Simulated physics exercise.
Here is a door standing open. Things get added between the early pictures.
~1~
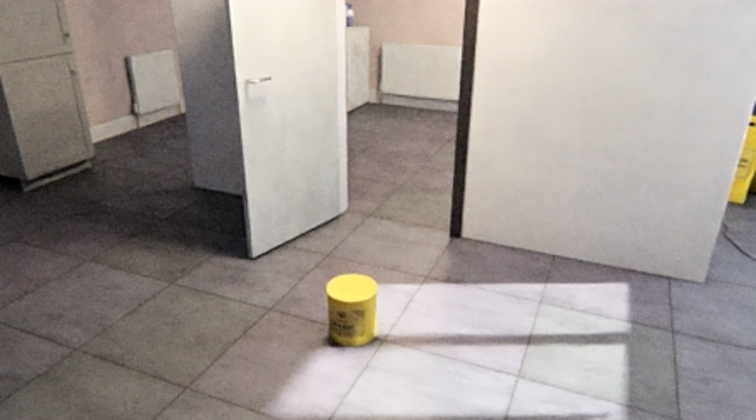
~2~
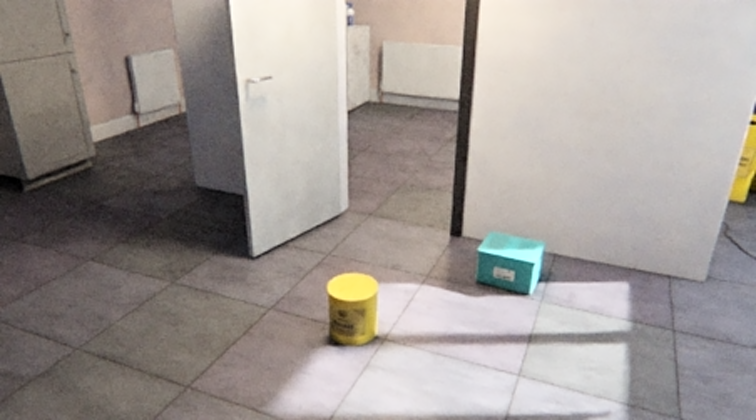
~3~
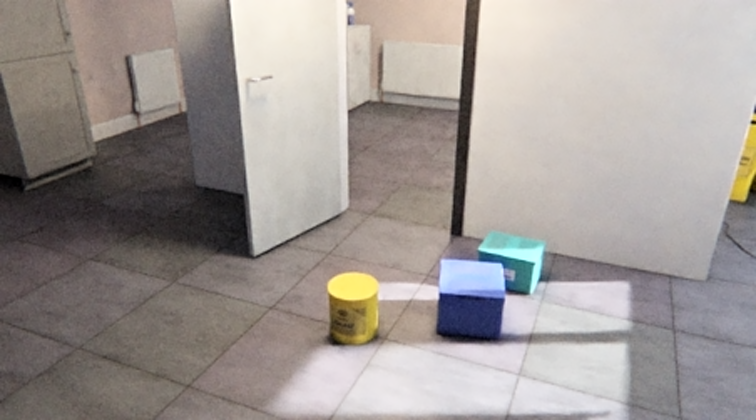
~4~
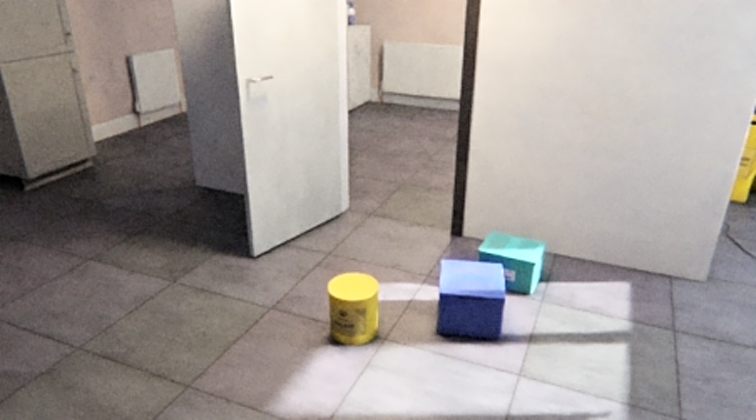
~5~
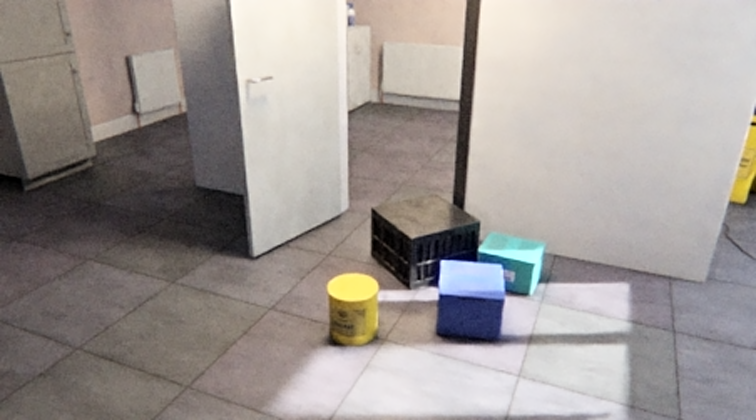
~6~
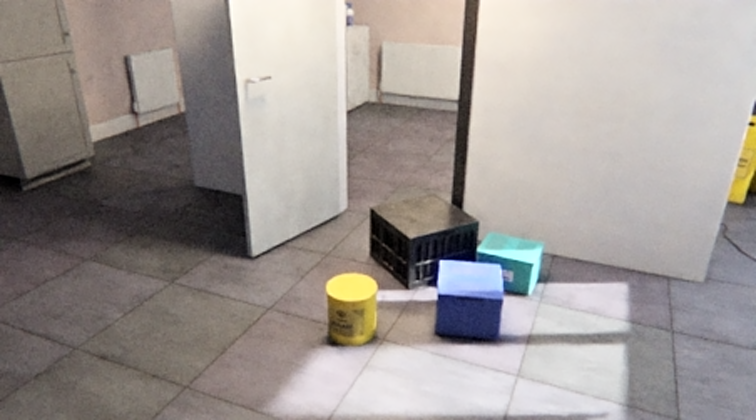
In a tiled room with an open door, turquoise, blue and black containers join a yellow pail.
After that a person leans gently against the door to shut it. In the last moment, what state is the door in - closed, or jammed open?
Most likely it will leave a gap.
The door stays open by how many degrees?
Some 45°.
Then, 0.50 s after the last picture, open by 95°.
Then, 0.90 s after the last picture, open by 78°.
Then, 1.30 s after the last picture, open by 58°.
Then, 1.60 s after the last picture, open by 45°; black chest slid a little near (425, 239).
At rest, open by 44°; all 4 in place. Seen from the same camera at the end, black chest near (427, 239).
